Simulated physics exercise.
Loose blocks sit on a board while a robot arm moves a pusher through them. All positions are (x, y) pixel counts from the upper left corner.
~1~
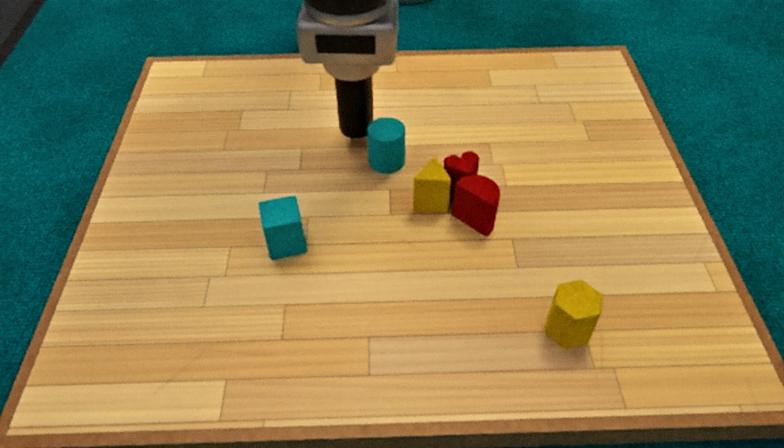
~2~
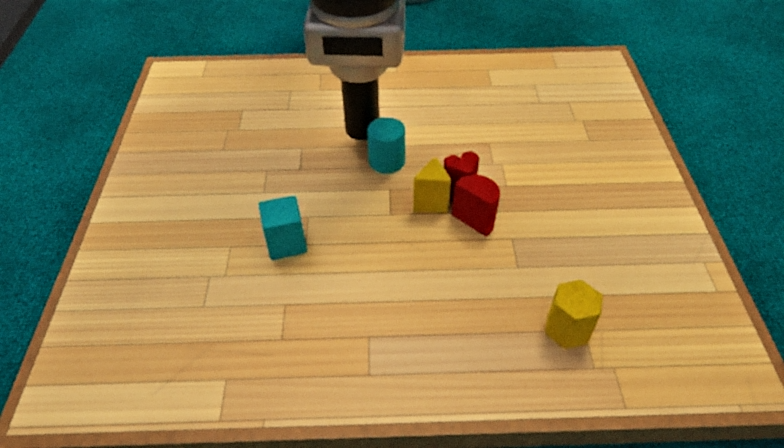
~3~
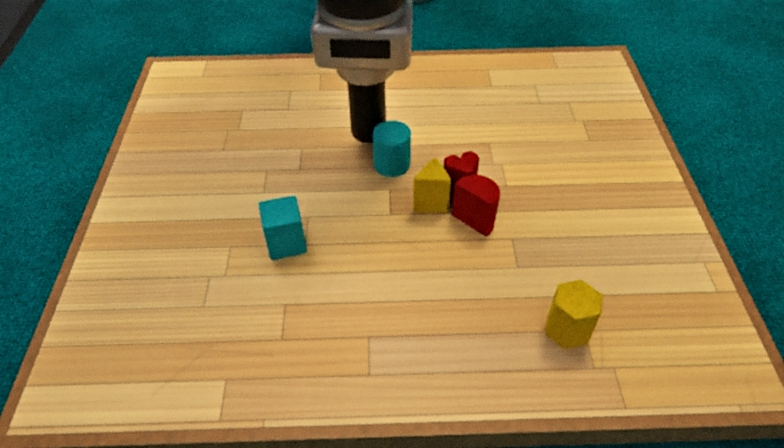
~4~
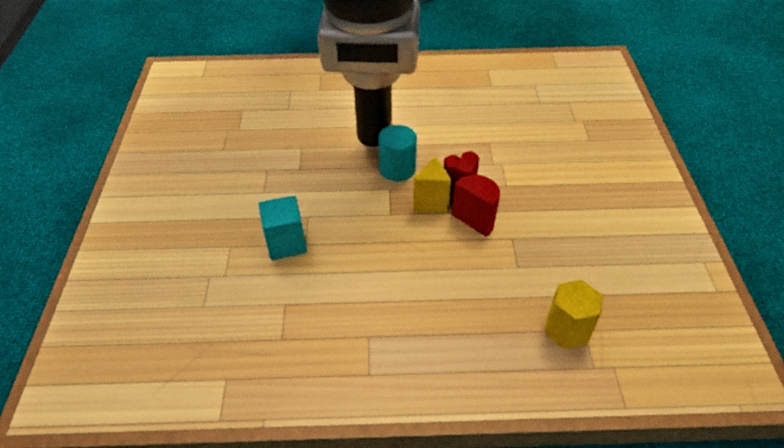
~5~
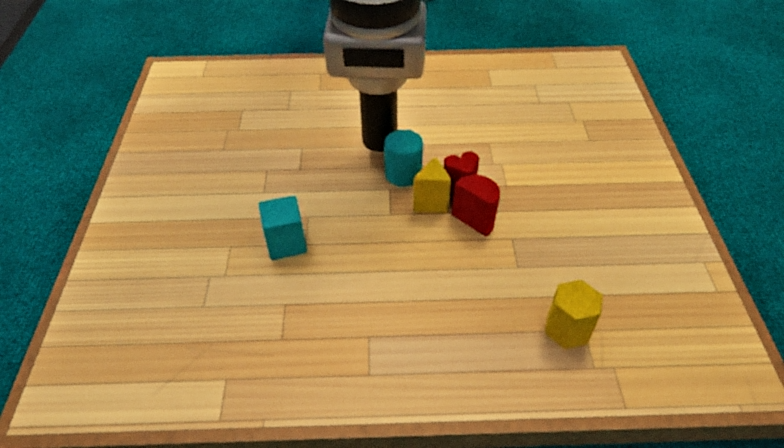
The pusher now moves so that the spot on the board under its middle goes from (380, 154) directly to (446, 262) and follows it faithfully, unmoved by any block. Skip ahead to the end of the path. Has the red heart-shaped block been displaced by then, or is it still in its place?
It leaves its spot.
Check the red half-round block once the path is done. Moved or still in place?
My prediction: It moves.
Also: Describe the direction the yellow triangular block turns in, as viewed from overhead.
Its rotation is clockwise.
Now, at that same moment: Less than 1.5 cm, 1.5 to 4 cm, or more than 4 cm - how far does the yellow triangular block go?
Beyond 4 cm.
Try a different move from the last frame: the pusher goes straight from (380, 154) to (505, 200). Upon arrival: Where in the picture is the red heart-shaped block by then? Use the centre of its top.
Somewhere near (531, 193).
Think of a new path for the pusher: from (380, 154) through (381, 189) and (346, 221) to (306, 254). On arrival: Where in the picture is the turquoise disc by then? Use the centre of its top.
I'd say the turquoise disc ends with its top centre at (419, 164).
On the path given first. One third of the way, pusher (400, 173); turquoise disc (434, 169); yellow triangular block (450, 191), turned 40° clockwise; red heart-shaped block (472, 162), turned 25° anticlockwise; red half-round block (488, 190), turned 25° anticlockwise.
Two thirds of the way, pusher (423, 209); turquoise disc (466, 194); yellow triangular block (472, 219), turned 40° clockwise; red heart-shaped block (477, 163), turned 45° anticlockwise; red half-round block (506, 199), turned 90° anticlockwise.
At the end, pusher (447, 248); turquoise disc (478, 203); yellow triangular block (495, 237), turned 35° clockwise; red heart-shaped block (477, 163), turned 45° anticlockwise; red half-round block (519, 197), turned 85° anticlockwise.
